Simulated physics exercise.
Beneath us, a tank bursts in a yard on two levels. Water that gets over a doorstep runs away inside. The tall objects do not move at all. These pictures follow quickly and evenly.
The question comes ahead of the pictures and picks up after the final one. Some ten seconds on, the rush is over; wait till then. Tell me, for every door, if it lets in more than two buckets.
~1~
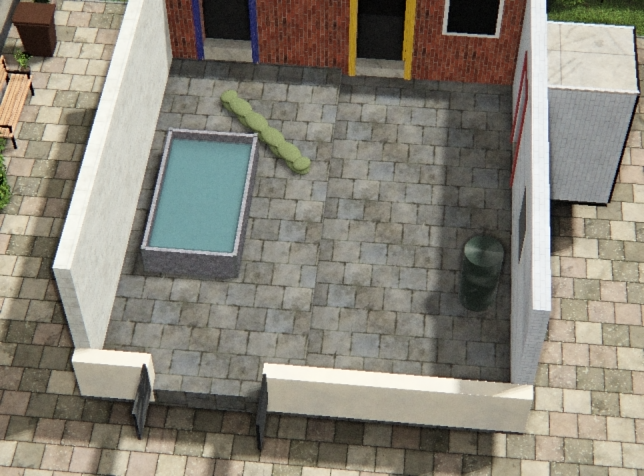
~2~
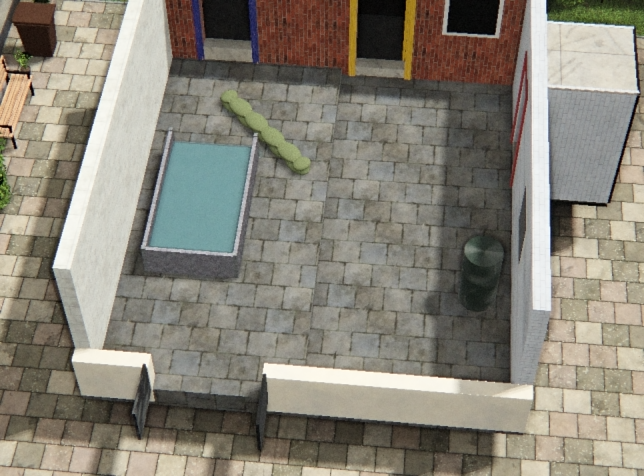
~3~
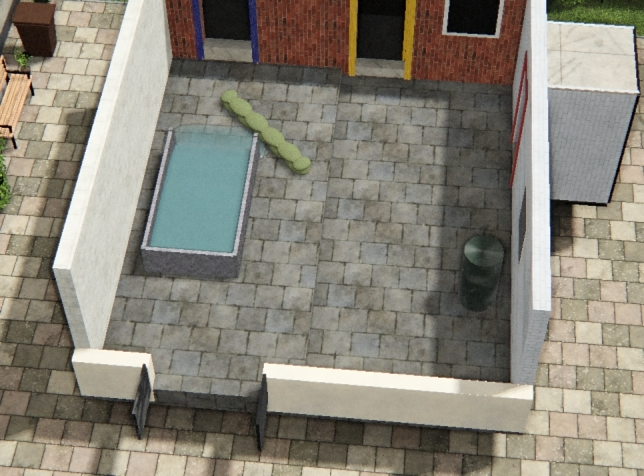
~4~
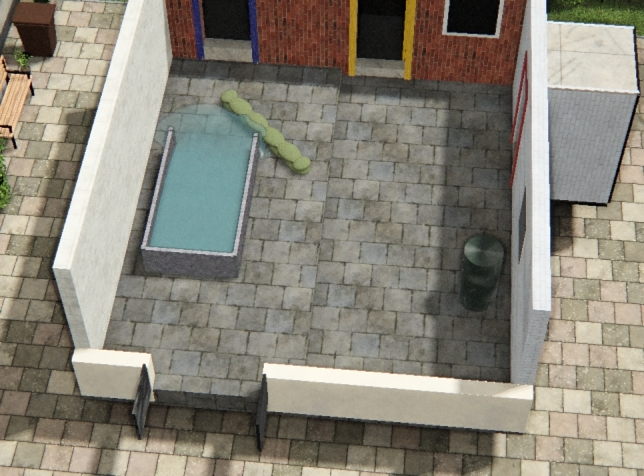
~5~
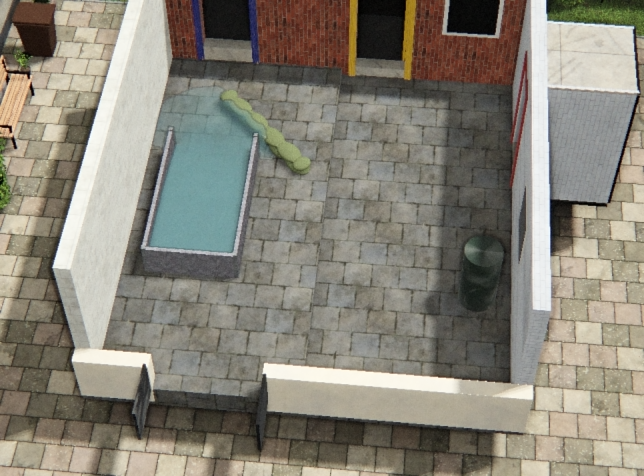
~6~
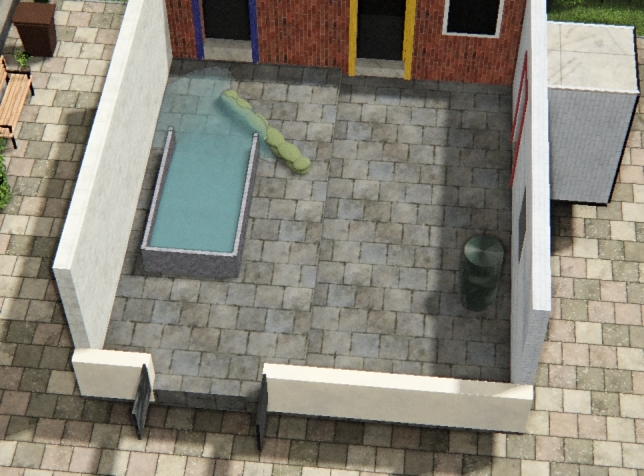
Result: Yellow door: Two buckets or fewer. Red door: More than two buckets. Blue door: Two buckets or fewer.
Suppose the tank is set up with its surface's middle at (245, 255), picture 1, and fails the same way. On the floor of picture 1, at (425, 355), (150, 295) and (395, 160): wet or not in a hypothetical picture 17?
Bone-dry, bone-dry, soaked.
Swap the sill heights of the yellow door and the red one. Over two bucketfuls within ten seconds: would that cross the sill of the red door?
After the swap the red one remains below the line.
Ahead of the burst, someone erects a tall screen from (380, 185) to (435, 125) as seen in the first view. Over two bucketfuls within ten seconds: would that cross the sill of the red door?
The red door falls short.
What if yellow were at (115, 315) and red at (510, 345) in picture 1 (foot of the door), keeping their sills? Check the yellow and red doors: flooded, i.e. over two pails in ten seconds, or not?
The yellow door door falls short, and the red door door falls short.
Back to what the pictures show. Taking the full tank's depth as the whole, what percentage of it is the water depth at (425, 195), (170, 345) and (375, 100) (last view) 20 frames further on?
Going place by place: 0 %, 0 % and 12 %.
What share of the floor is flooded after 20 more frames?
That should be about 35 %.
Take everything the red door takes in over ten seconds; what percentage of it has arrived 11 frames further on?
My estimate is close to 0 per cent.
A moment on, water covers 10 % of the floor; the yellow door not reached, the red door not reached, the blue door wet at the sill, nothing in.
Next, water covers 20 % of the floor; the yellow door not reached, the red door not reached, the blue door wet at the sill, nothing in.
Then, water covers 35 % of the floor; the yellow door wet at the sill, nothing in, the red door not reached, the blue door wet at the sill, nothing in.
Later, water covers 65 % of the floor; the yellow door wet at the sill, nothing in, the red door over two buckets in, the blue door wet at the sill, nothing in.
In the end, water covers 85 % of the floor; the yellow door wet at the sill, nothing in, the red door over two buckets in, the blue door wet at the sill, nothing in.
